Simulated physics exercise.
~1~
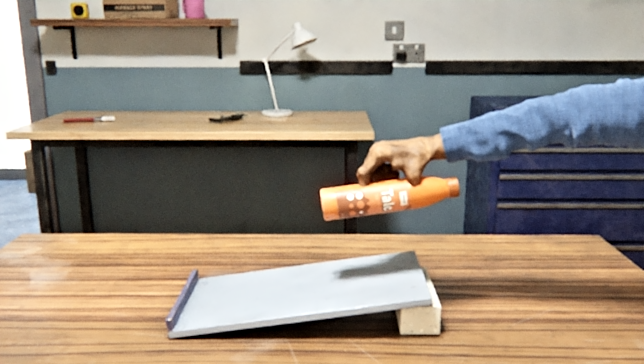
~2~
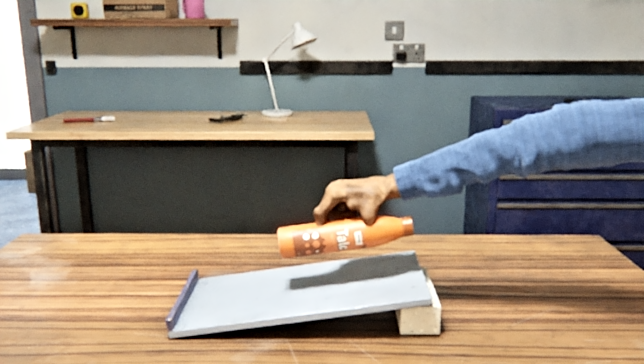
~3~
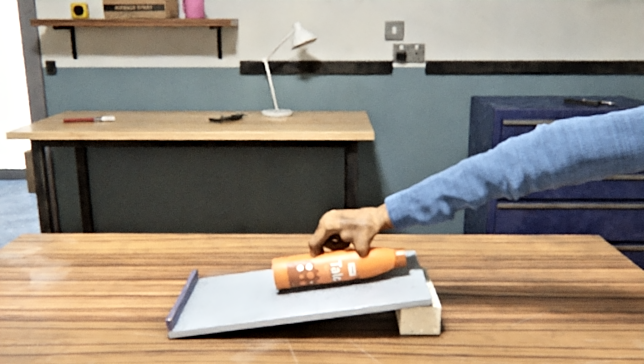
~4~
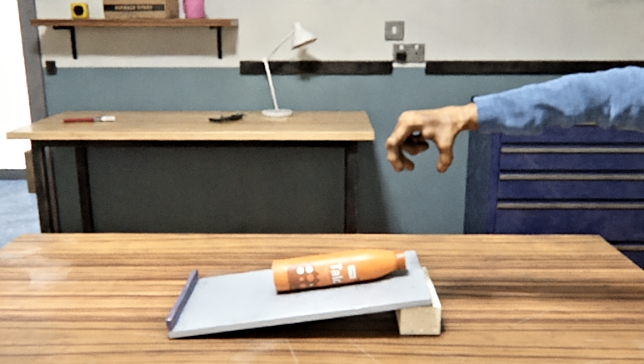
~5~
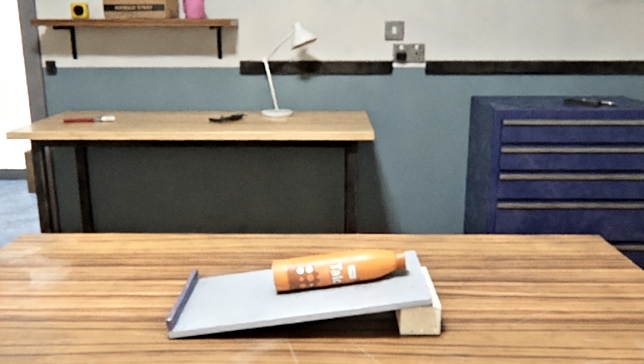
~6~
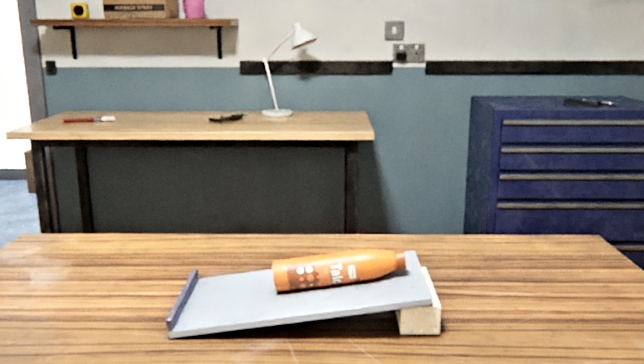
At the start, a hand reaching in from the right holds an orange bottle on its side above a sloping grey board, which is propped up at its right end on a wooden table. The hand carries the bottle left and down toward the board. It then lowers the bottle onto the upper part of the slope, with the bottle lying lengthwise along it. The fingers let go, and the hand draws back to the right and leaves the view. The bottle does not roll or slide, and it ends resting on its side on the tilted board.
